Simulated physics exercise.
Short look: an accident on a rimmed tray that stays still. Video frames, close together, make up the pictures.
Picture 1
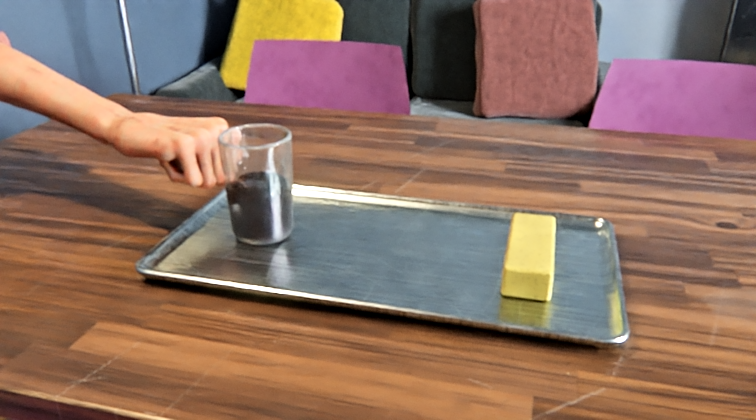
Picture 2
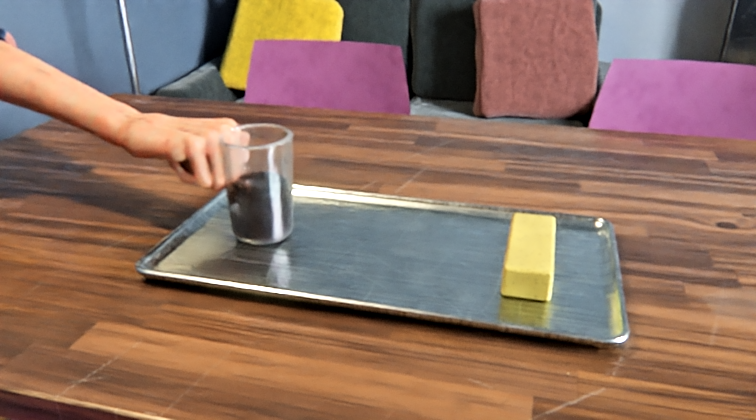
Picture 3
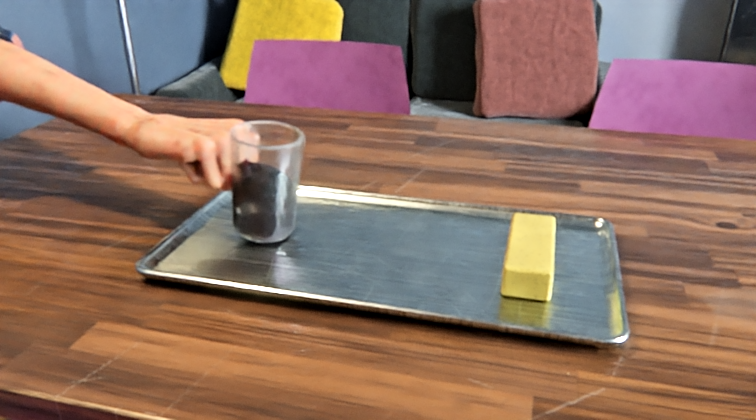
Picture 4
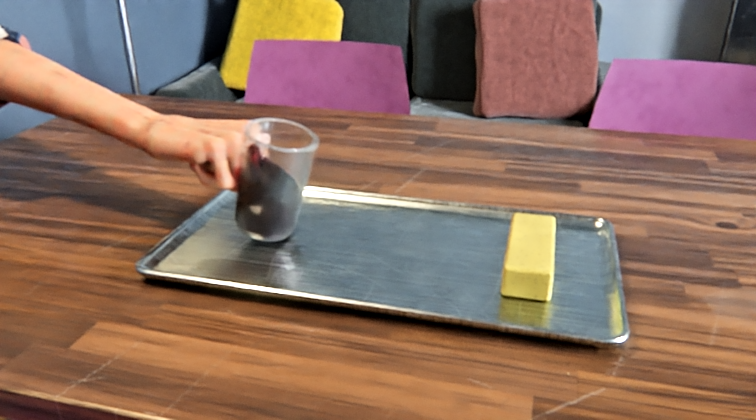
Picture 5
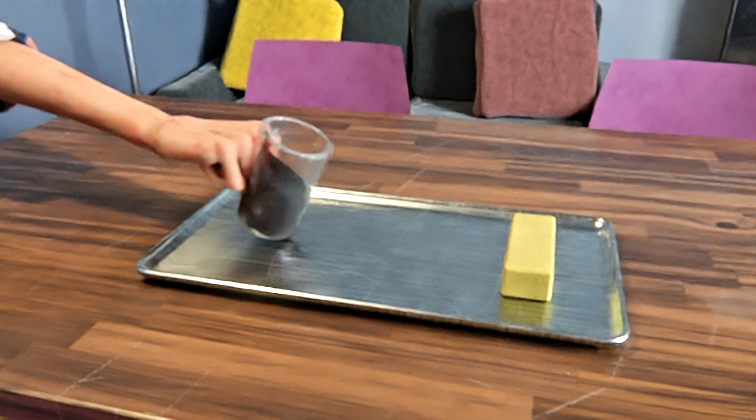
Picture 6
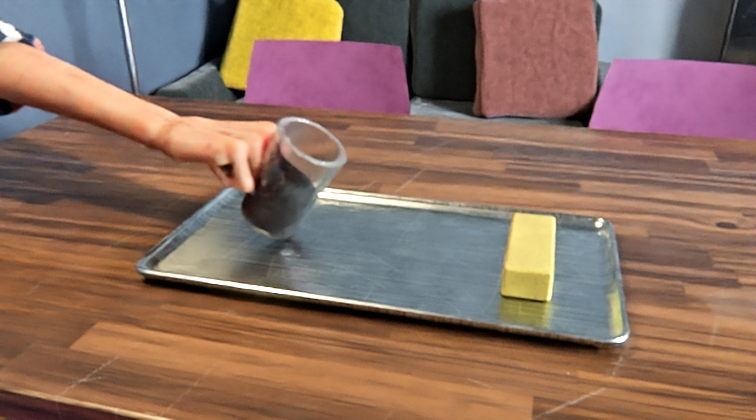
Hand tilting a glass of dark liquid steadily to the right on a metal tray, a yellow block resting further along.
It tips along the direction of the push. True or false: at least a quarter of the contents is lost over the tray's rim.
False.
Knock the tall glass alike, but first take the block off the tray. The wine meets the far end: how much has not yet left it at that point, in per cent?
Some 40 per cent.
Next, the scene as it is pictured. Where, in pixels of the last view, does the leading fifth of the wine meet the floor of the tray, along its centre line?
(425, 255).
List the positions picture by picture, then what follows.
In the first frame, it leans 0°; its right rim is at (286, 140); the wine meets the walls at (235, 177) and (288, 182); the tray's far rim is at (617, 272); a block is fixed to the tray further along.
In the second frame, it leans 0°; its right rim is at (287, 140); the wine meets the walls at (235, 177) and (288, 182).
In the third frame, it leans 7°; its right rim is at (299, 142); the wine meets the walls at (242, 160) and (291, 182).
In the fourth frame, it leans 15°; its right rim is at (313, 147); the wine meets the walls at (251, 149) and (297, 187).
In the fifth frame, it leans 23°; its right rim is at (327, 153); the wine meets the walls at (255, 170) and (308, 189).
In the sixth frame, it leans 31°; its right rim is at (341, 161); the wine meets the walls at (261, 176) and (317, 190).
A moment on, the tall glass lies on its side and 100 per cent is in the glass, 0 on the tray and 0 above or beyond its rim.
Next, the tall glass lies on its side and 50 per cent is in the glass, 34 on the tray and 16 above or beyond its rim.
Then the tall glass lies on its side and 26 per cent is in the glass, 44 on the tray and 29 above or beyond its rim.
Later the tall glass lies on its side and 15 per cent is in the glass, 75 on the tray and 10 above or beyond its rim.
At rest 91 per cent is held by tray and glass, 9 is off the tray.
